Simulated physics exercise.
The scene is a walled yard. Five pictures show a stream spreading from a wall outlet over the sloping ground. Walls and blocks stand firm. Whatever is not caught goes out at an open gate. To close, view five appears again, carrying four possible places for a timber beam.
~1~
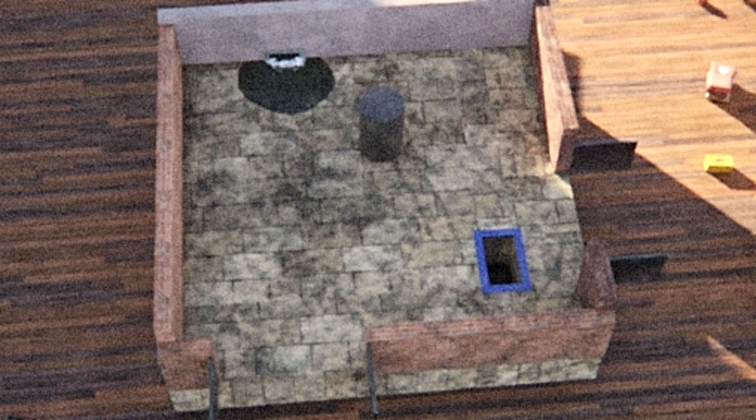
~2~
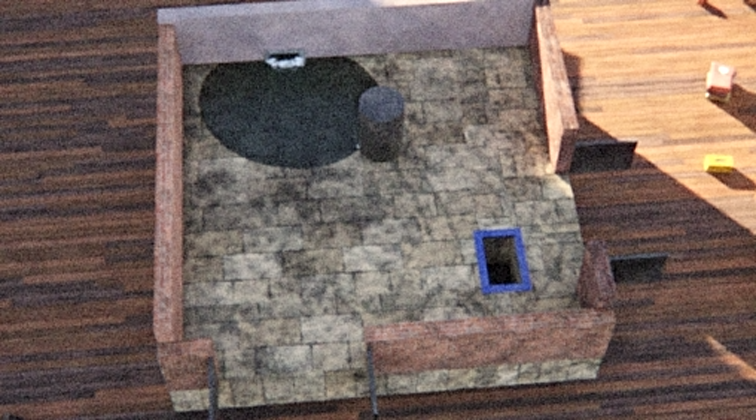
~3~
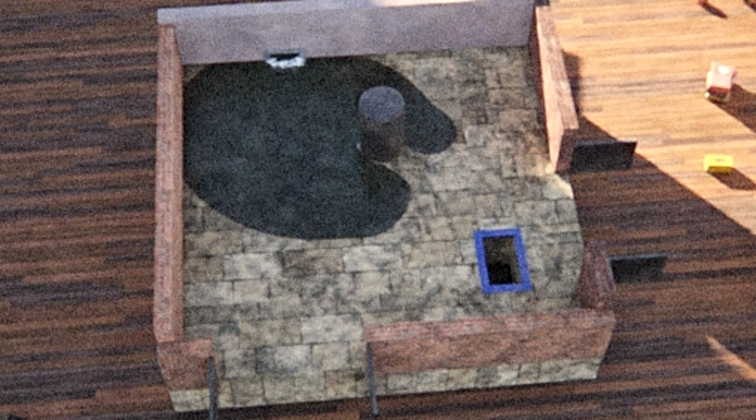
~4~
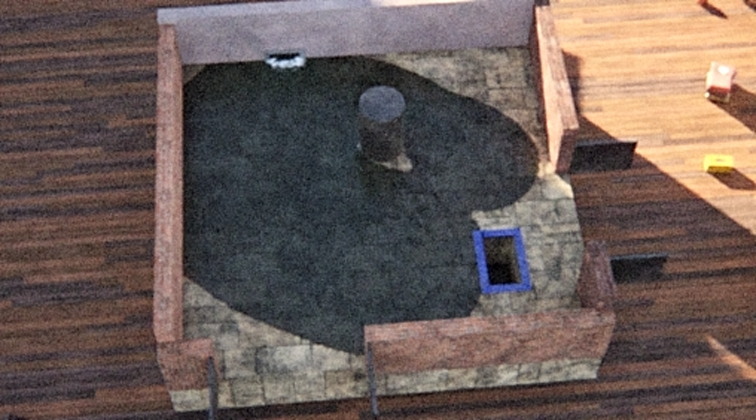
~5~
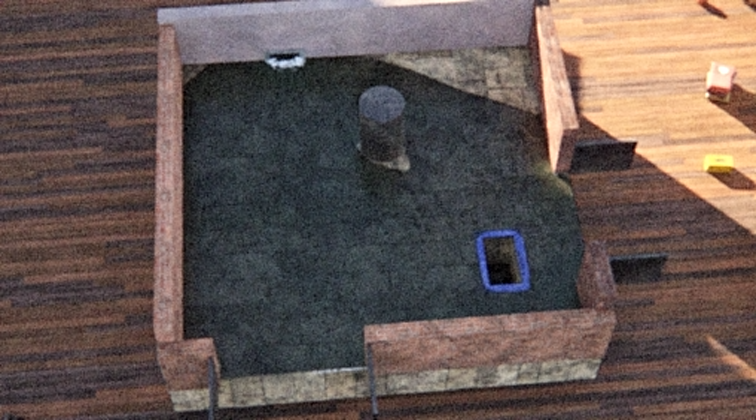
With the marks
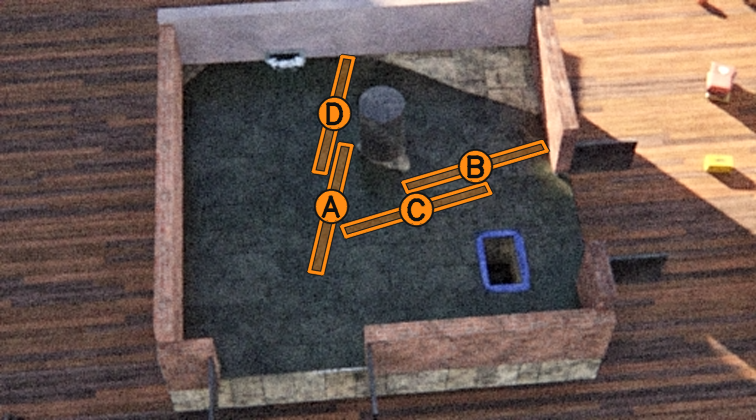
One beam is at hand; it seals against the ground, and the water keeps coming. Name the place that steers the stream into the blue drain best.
B is best.
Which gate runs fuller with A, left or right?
More leaves on the left.
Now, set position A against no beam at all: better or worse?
It is worse.
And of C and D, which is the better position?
The answer is C.
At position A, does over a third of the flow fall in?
No, it does not.
On the marked copy, A from (315, 272) to (345, 144); B from (405, 187) to (544, 146); C from (343, 231) to (488, 188); D from (319, 172) to (347, 57).
For position A, about 16 % of the stream goes into the blue drain, about 84 % out by the gates.
For position B, about 26 % of the stream goes into the blue drain, about 70 % out by the gates.
For position C, about 18 % of the stream goes into the blue drain, about 82 % out by the gates.
For position D, about 12 % of the stream goes into the blue drain, about 88 % out by the gates.
